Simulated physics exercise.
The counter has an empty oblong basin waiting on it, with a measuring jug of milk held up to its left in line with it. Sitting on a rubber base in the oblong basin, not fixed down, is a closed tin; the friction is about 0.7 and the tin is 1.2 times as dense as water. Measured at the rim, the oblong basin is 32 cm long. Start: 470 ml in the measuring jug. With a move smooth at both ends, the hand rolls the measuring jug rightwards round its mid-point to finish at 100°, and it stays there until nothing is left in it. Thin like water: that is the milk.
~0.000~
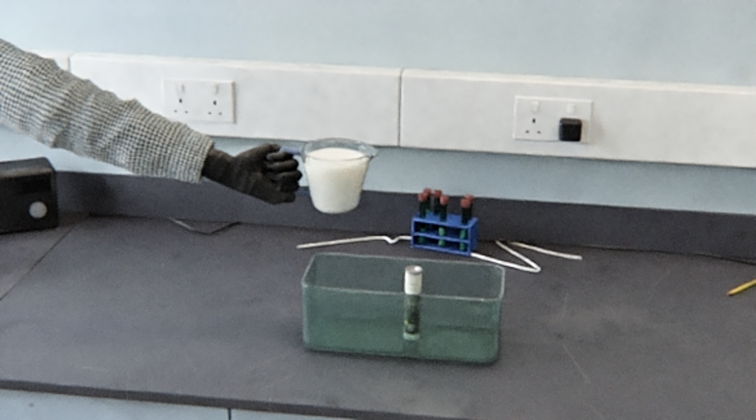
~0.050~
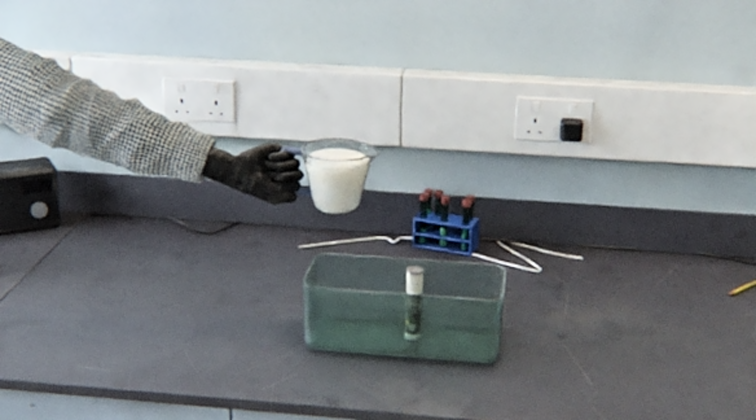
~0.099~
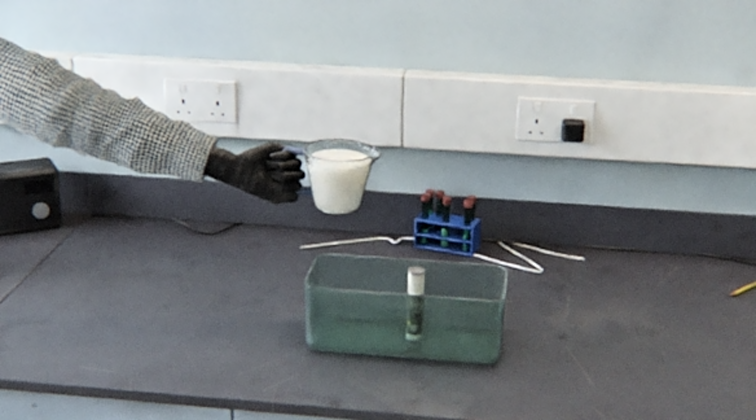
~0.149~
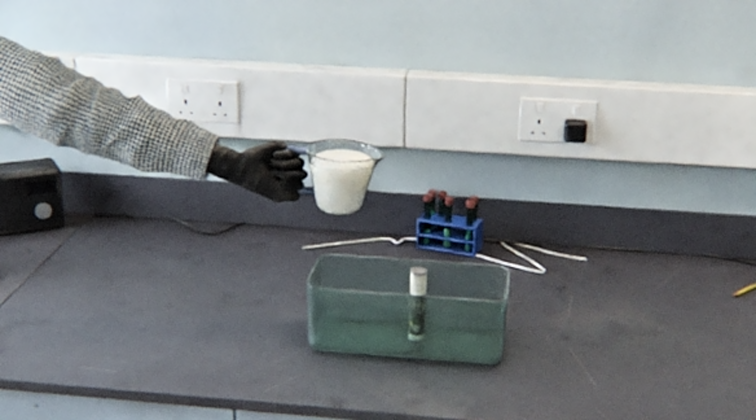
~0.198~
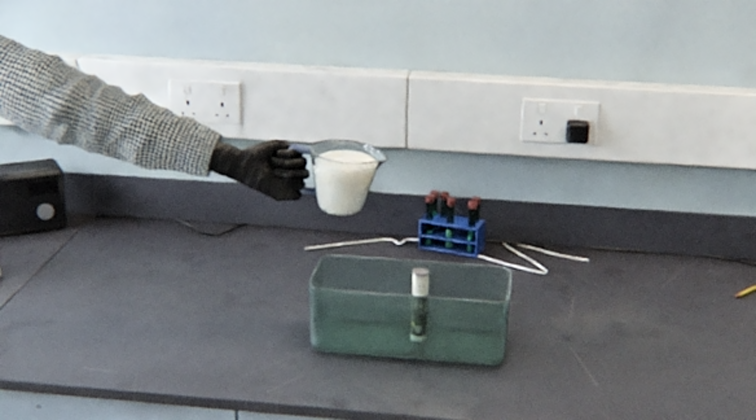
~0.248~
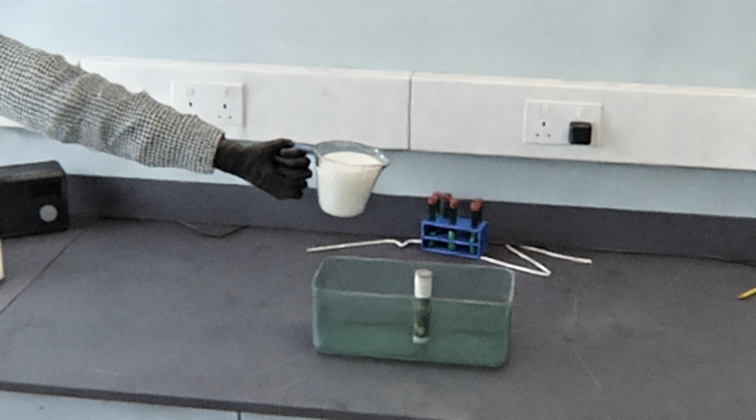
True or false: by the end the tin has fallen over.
True.
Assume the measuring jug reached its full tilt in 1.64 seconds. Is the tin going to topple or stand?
In that case the tin overturns.
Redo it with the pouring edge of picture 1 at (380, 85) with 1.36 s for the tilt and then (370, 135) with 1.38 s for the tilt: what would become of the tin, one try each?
First it stays on its base; then it tips over.
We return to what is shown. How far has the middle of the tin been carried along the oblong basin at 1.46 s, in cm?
Measured centre to centre, about 8 cm.
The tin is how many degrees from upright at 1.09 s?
0°.
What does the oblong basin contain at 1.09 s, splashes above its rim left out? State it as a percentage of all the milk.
64 per cent or thereabouts.
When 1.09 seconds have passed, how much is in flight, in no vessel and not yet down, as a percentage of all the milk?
Near 20 per cent, I'd say.
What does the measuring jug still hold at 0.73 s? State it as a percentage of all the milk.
About 72 per cent.
Then, 0.73 s in, the tilt is 56° and 73 per cent is still to pour; the tin stands where it began.
Then, 1.09 s in, the tilt is 90° and 16 per cent is still to pour; the tin stands where it began.
Then, 1.46 s in, the tilt is 100° and 0 per cent is still to pour; the tin lies on its side.
Then, 1.86 s in, the tilt is 100° and 0 per cent is still to pour; the tin lies on its side.
Finally, the tin lies on its side.
